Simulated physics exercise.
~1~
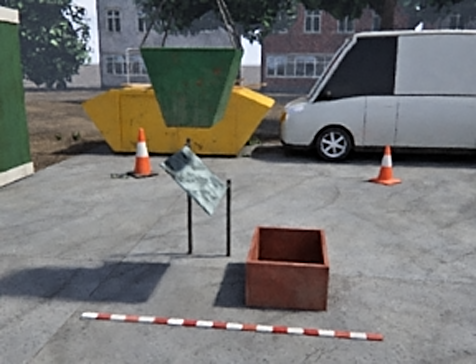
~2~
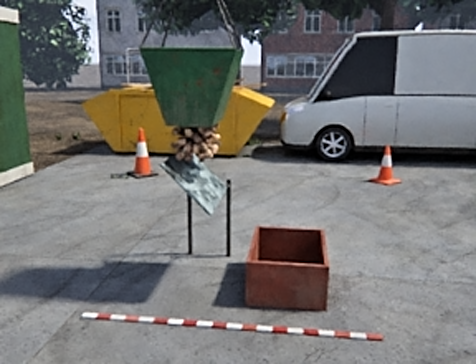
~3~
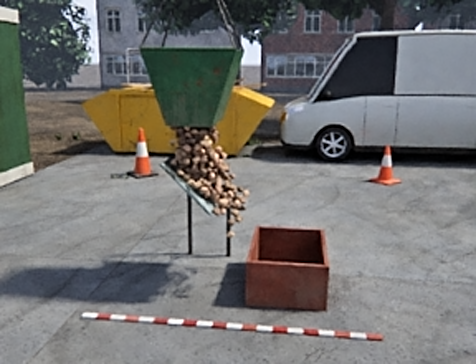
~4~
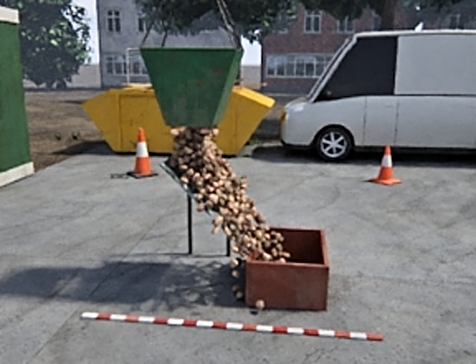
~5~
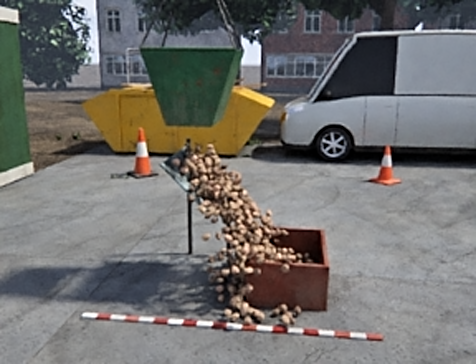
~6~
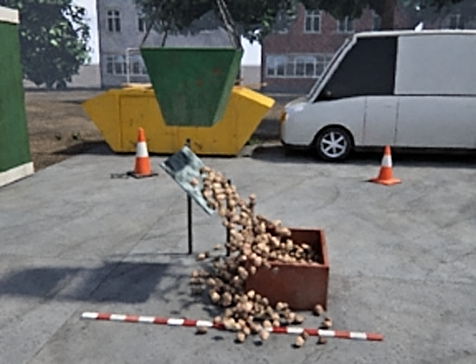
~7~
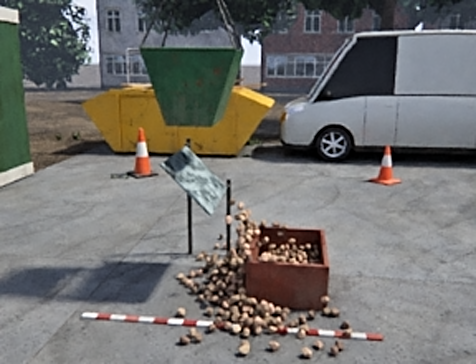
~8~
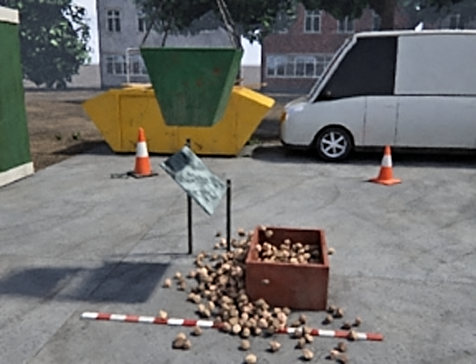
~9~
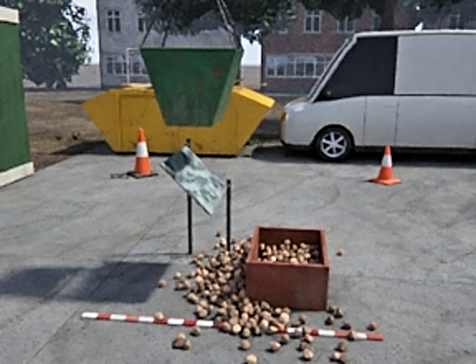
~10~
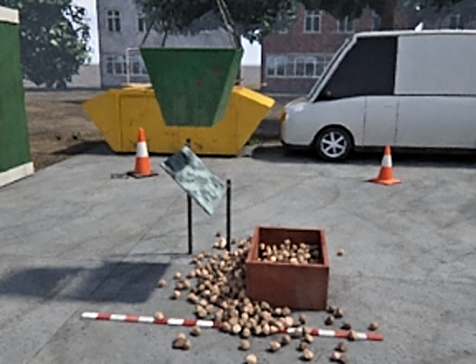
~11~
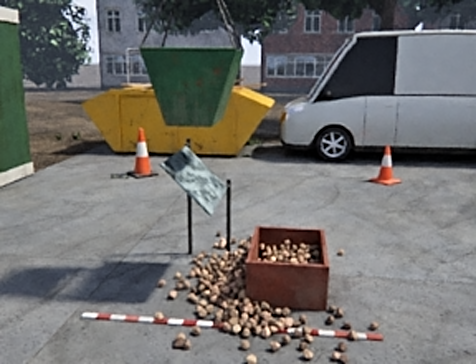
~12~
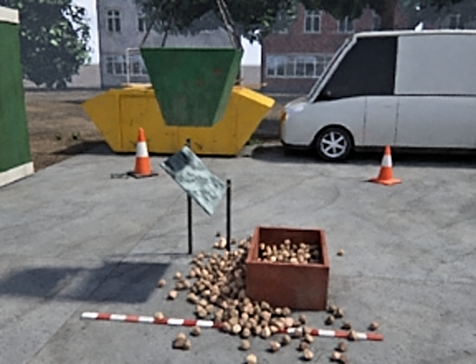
A pile of brown stones dropped from a hanging green skip onto a tilted steel plate and slid down to the right, some landing in the reddish bin while many others spilled onto the ground, mostly left of it, and came to rest.
